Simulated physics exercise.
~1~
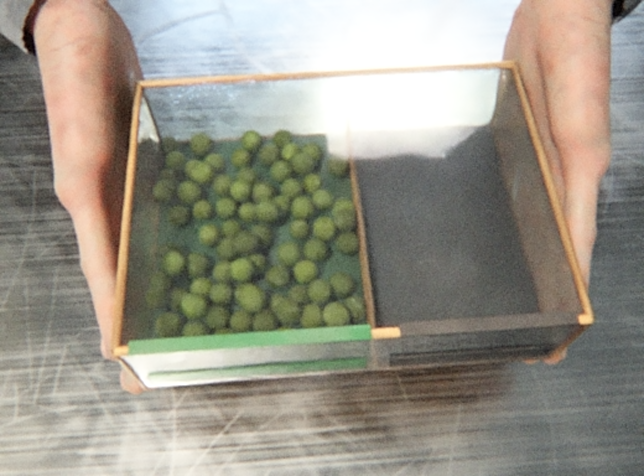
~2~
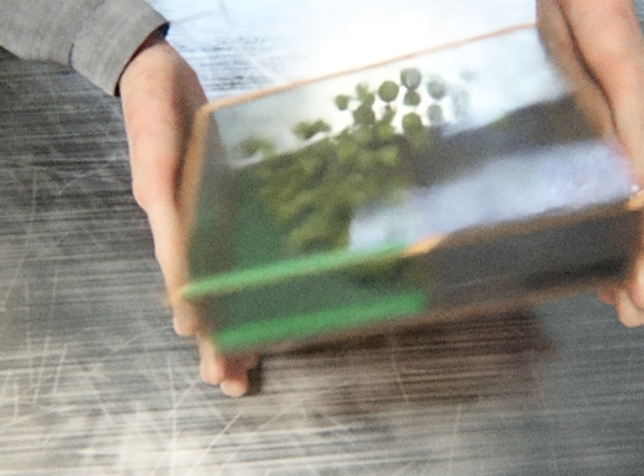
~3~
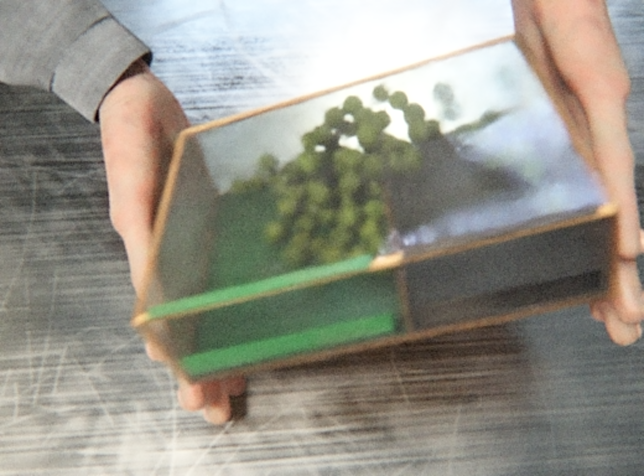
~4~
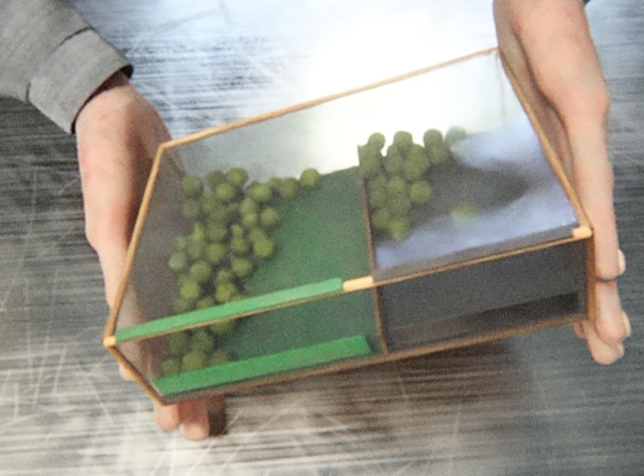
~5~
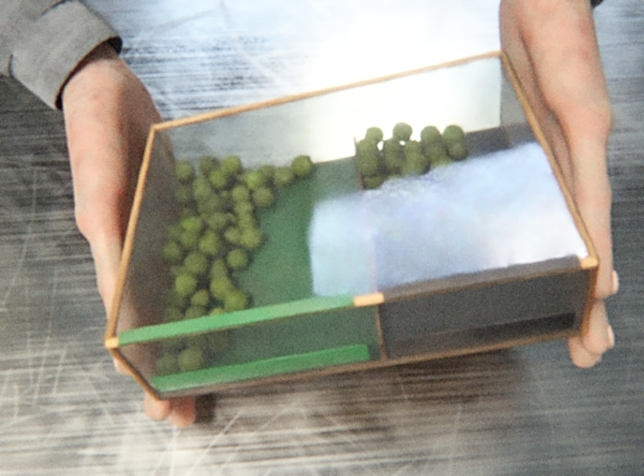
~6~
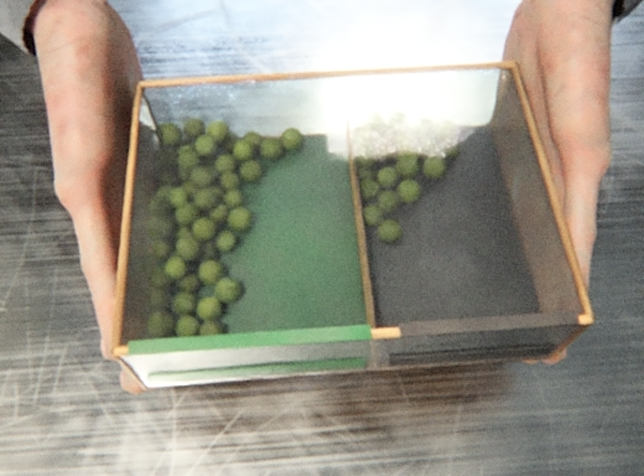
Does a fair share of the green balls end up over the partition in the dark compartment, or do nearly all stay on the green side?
A fair share of the balls ends up in the dark compartment, while the larger part stays on the green side.
